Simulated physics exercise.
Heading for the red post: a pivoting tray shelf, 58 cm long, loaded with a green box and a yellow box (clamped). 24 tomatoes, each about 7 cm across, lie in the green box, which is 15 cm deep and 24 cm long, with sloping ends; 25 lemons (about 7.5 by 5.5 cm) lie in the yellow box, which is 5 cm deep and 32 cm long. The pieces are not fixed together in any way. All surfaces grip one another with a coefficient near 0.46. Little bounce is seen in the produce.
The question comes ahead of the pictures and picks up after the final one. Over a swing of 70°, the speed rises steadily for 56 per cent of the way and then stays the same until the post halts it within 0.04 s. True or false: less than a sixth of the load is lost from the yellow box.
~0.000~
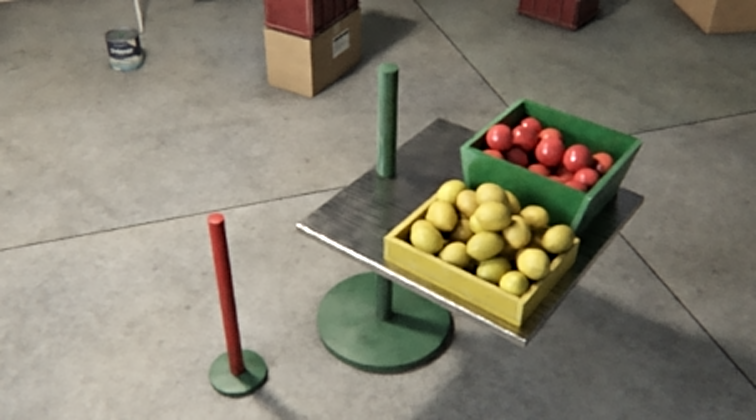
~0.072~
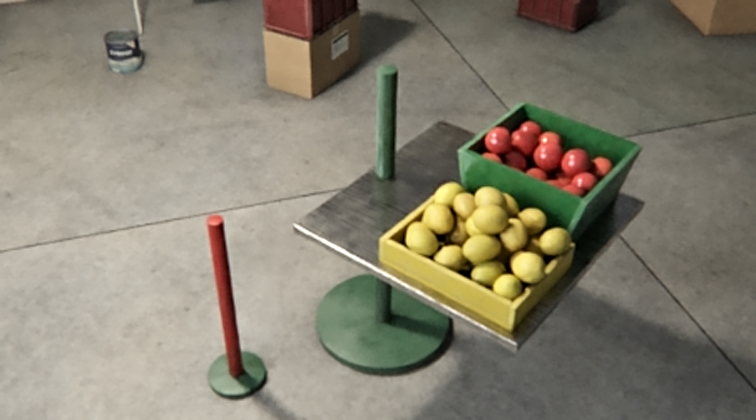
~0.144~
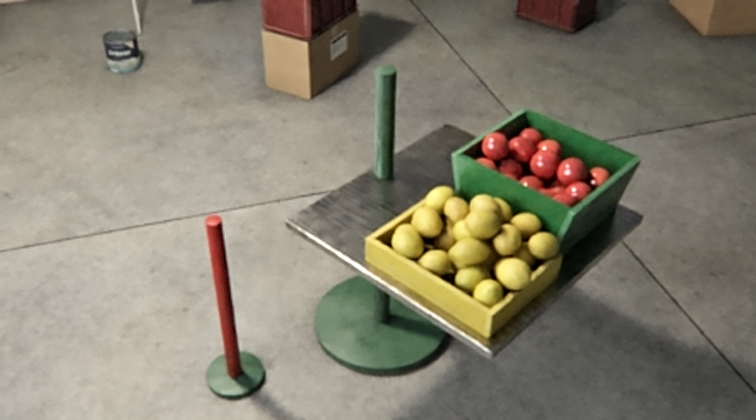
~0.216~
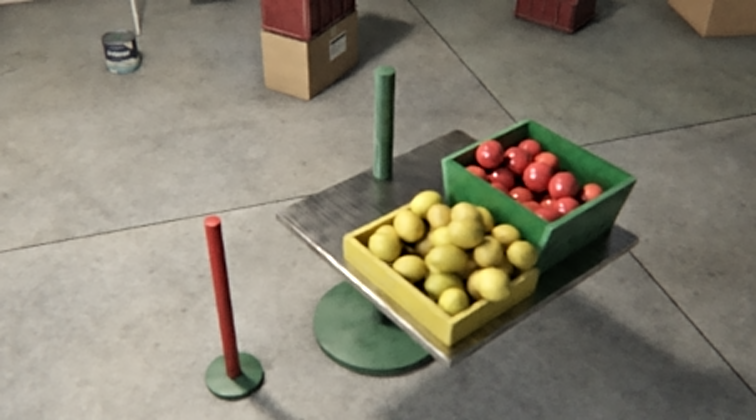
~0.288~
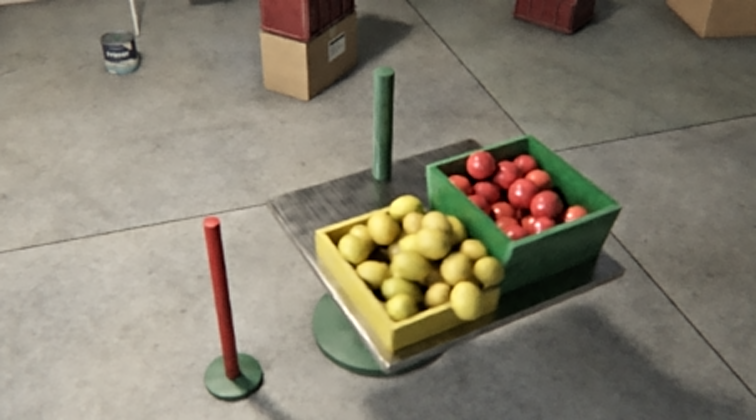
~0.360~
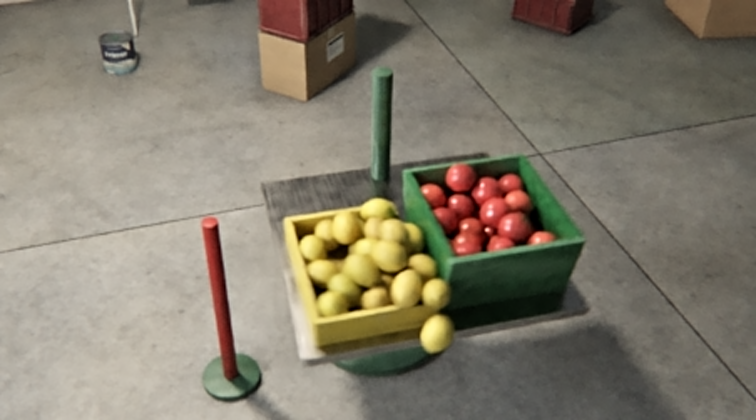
False.
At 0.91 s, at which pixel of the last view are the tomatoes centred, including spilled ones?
(386, 251).
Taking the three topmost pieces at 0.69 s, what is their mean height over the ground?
I'd guess about 70 cm.
After 0.49 s, it reaches the stop.
After 0.57 s, 0 of 24 out of the green box and 4 of 25 out of the yellow box.
After 0.69 s, 0 of 24 out of the green box and 7 of 25 out of the yellow box.
After 0.91 s, 0 of 24 out of the green box and 7 of 25 out of the yellow box.
Final count (at 1.34 s), 0 of 24 out of the green box and 7 of 25 out of the yellow box. Asked share, 7 of 25, 28 per cent.
